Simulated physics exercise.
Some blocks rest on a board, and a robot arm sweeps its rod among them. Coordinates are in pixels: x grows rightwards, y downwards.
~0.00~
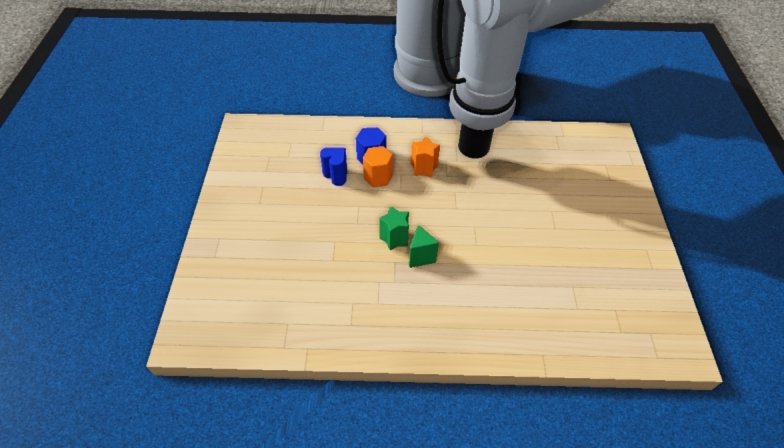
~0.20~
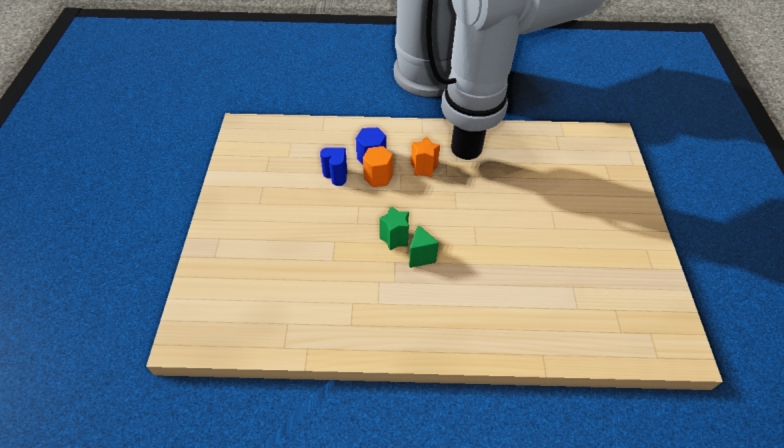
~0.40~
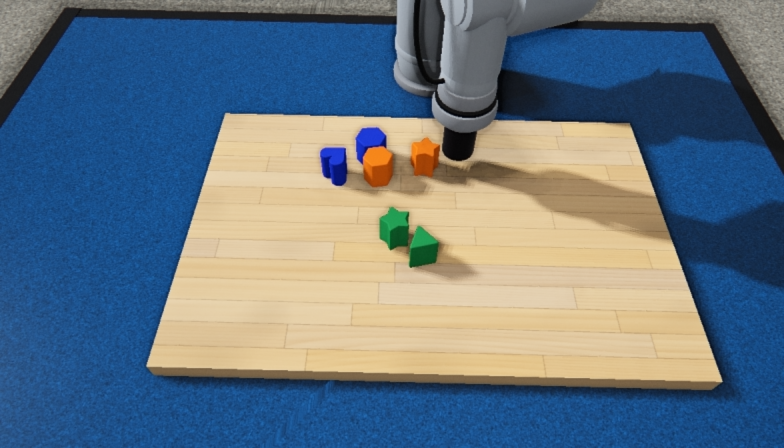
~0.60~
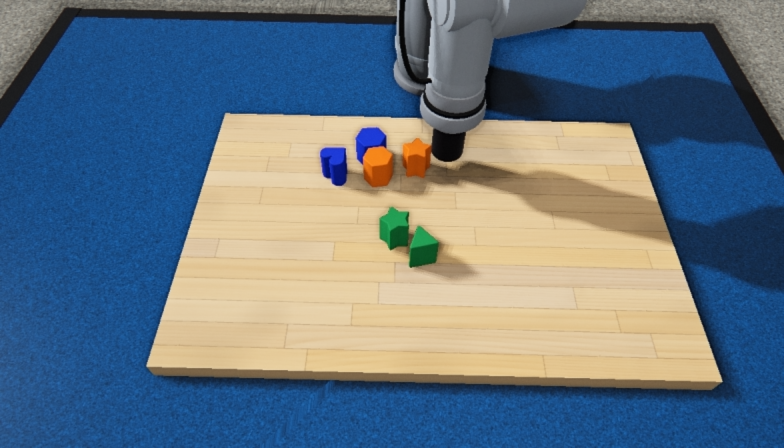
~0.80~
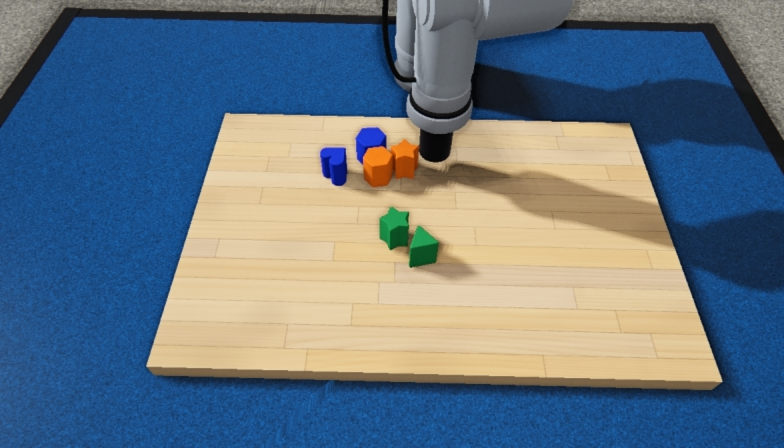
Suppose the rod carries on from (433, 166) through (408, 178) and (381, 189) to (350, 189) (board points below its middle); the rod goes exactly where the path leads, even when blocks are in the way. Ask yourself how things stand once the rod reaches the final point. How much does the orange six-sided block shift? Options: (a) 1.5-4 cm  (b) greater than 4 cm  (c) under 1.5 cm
Choice b: Greater than 4 cm.
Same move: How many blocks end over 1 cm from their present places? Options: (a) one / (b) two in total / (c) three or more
The correct letter is c.
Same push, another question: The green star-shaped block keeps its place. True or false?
True.
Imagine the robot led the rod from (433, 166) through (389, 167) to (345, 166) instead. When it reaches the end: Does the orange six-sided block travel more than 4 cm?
Yes, it checks out.
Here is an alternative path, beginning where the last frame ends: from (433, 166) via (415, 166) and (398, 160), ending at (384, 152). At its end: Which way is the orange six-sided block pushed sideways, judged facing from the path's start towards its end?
It's pushed left.
The first path, step by step. One third of the way, rod (409, 165); orange six-sided block (359, 159); orange star-shaped block (383, 151).
Two thirds of the way, rod (381, 175); blue heart-shaped block (311, 153); blue six-sided block (363, 134), turned 40° clockwise; orange six-sided block (335, 157), turned 15° anticlockwise; orange star-shaped block (362, 153), turned 30° clockwise.
At the end, rod (349, 175); blue heart-shaped block (298, 153); blue six-sided block (362, 131), turned 55° clockwise; orange six-sided block (323, 150), turned 45° anticlockwise; green star-shaped block in place; orange star-shaped block (349, 148), turned 75° clockwise.
